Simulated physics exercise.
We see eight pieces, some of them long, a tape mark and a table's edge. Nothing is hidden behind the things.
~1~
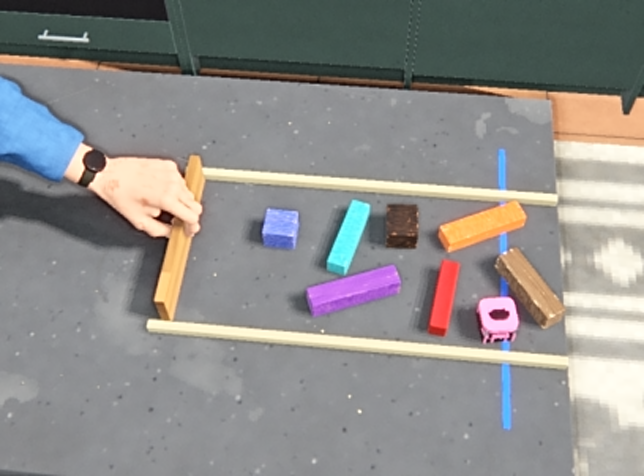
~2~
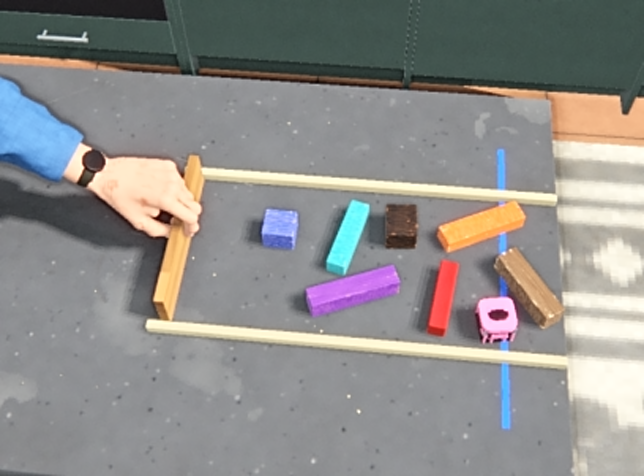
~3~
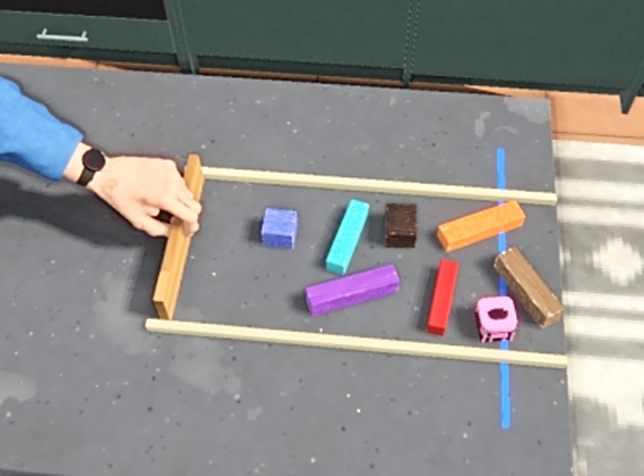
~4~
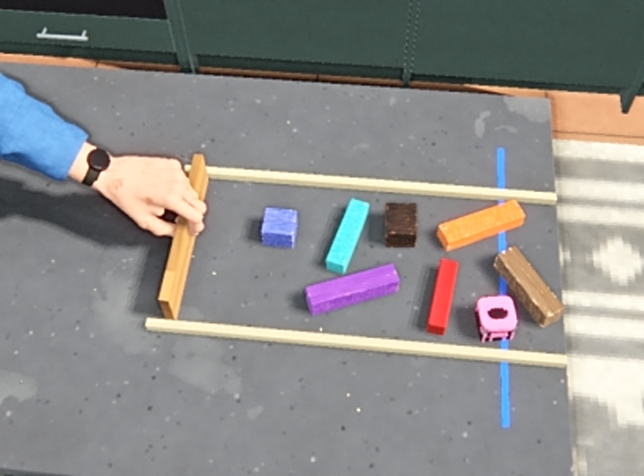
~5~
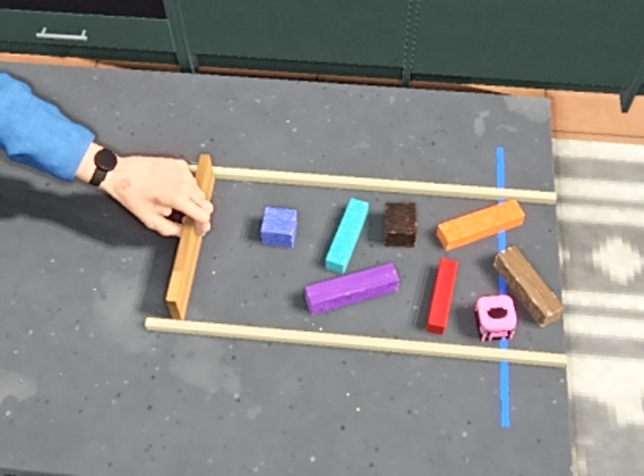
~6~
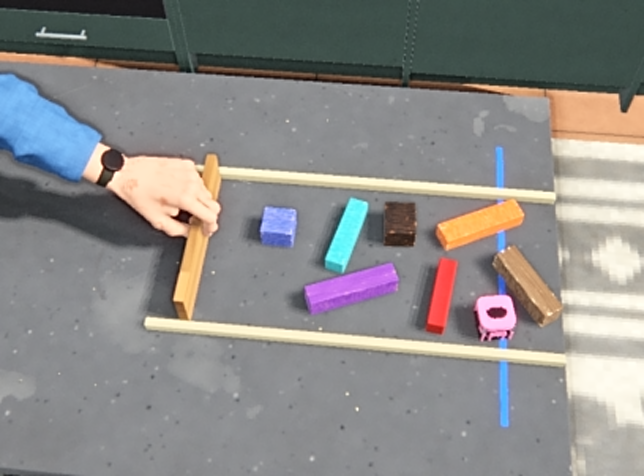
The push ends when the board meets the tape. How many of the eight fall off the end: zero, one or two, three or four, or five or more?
The number that fall off is three or four.
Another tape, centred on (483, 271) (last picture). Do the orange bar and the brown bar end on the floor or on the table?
The orange bar falls; the brown bar falls.
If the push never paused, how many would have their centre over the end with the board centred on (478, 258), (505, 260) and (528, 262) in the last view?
The counts: 2, 4 and 7.
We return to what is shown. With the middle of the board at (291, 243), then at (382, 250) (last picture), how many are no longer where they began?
By then 1, and 6.
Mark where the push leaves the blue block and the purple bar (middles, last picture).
Near (519, 245) and (546, 297).
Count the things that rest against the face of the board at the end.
It touches 2.
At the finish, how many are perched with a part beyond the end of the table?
Overhanging: 2.
A little later, none off yet; brown bar at rest near (527, 286); pink case at rest near (494, 318); orange bar at rest near (480, 225).
Next, none off yet; brown bar at rest near (527, 286); pink case at rest near (494, 318); orange bar shifted a little near (501, 224).
Later still, none off yet; brown bar shifted a little near (556, 286); pink case shifted about its own width near (534, 333); orange bar tilted a little near (566, 220).
When it is over, the number that fall off is three or four; down, black block, orange bar, pink case and brown bar.
